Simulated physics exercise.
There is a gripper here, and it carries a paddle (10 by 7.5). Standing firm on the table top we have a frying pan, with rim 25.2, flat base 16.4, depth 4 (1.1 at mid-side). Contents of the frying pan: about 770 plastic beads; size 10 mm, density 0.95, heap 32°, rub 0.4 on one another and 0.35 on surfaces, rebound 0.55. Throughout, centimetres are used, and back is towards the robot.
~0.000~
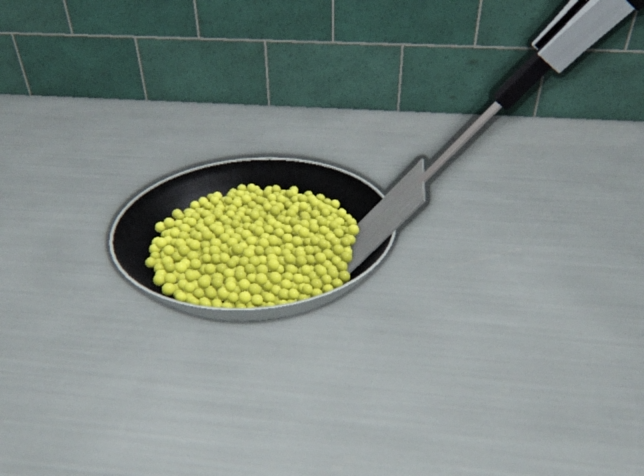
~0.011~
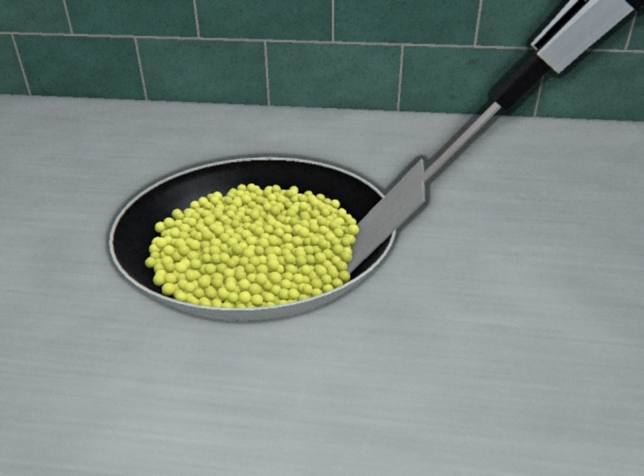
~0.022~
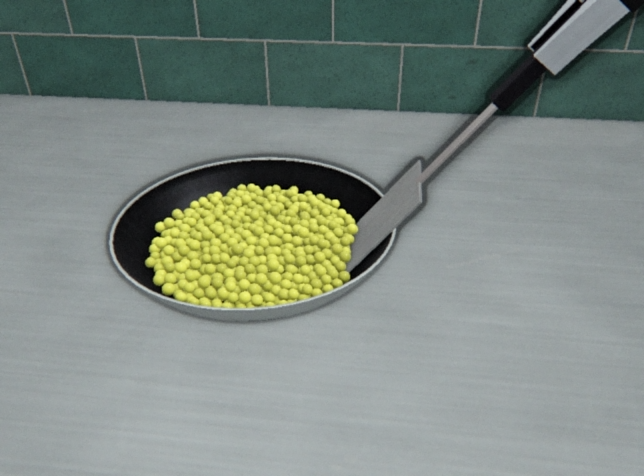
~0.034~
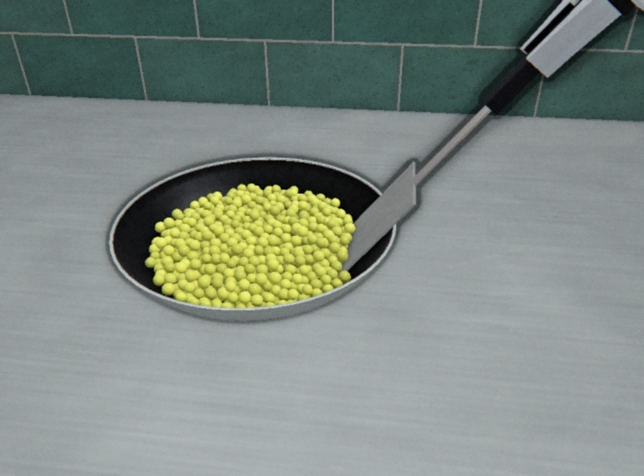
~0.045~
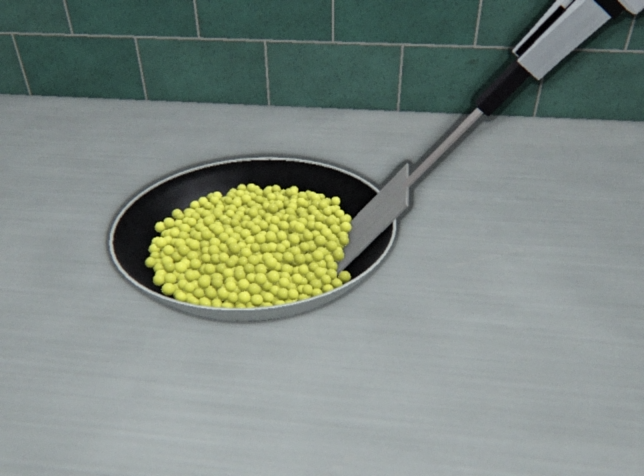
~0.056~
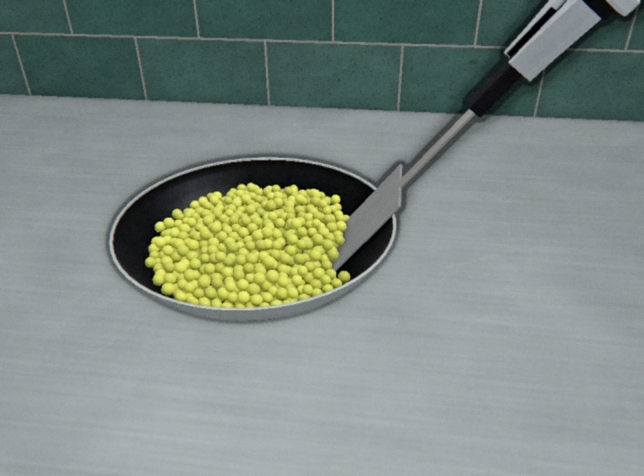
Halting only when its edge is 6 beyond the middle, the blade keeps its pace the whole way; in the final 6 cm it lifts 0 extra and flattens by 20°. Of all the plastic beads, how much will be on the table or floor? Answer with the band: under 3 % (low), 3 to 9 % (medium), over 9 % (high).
Low, under 3 %.
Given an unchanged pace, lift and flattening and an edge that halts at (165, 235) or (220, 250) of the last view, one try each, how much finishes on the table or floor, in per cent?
First try about 15 percent, second about 0 percent.
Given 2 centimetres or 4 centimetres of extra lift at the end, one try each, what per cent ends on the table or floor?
Roughly 0 per cent, then 0 per cent.
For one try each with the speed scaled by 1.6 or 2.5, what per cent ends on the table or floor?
Roughly 5 per cent on the first try and 5 per cent on the second.
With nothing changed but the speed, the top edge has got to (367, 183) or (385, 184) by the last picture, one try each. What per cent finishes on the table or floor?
Roughly 5 and 0 percent.
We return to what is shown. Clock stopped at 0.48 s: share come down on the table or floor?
Roughly 0 percent of it.
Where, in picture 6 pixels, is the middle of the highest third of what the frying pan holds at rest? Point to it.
Look near (180, 222).
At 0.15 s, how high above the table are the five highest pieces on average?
About 5 cm.
By 0.15 s, sloping 53°, highest piece 5 above the table; 771 in the frying pan.
By 0.24 s, sloping 44°, highest piece 6 above the table; 771 in the frying pan.
By 0.48 s, sloping 33°, highest piece 5 above the table; 767 in the frying pan, 3 on the table or floor, 1 on the blade or in flight.
By 1.53 s, sloping 33°, highest piece 5 above the table; 766 in the frying pan, 5 on the table or floor.
Final count, 766 in the frying pan, 5 on the table or floor. That is 1 % on the table or floor.
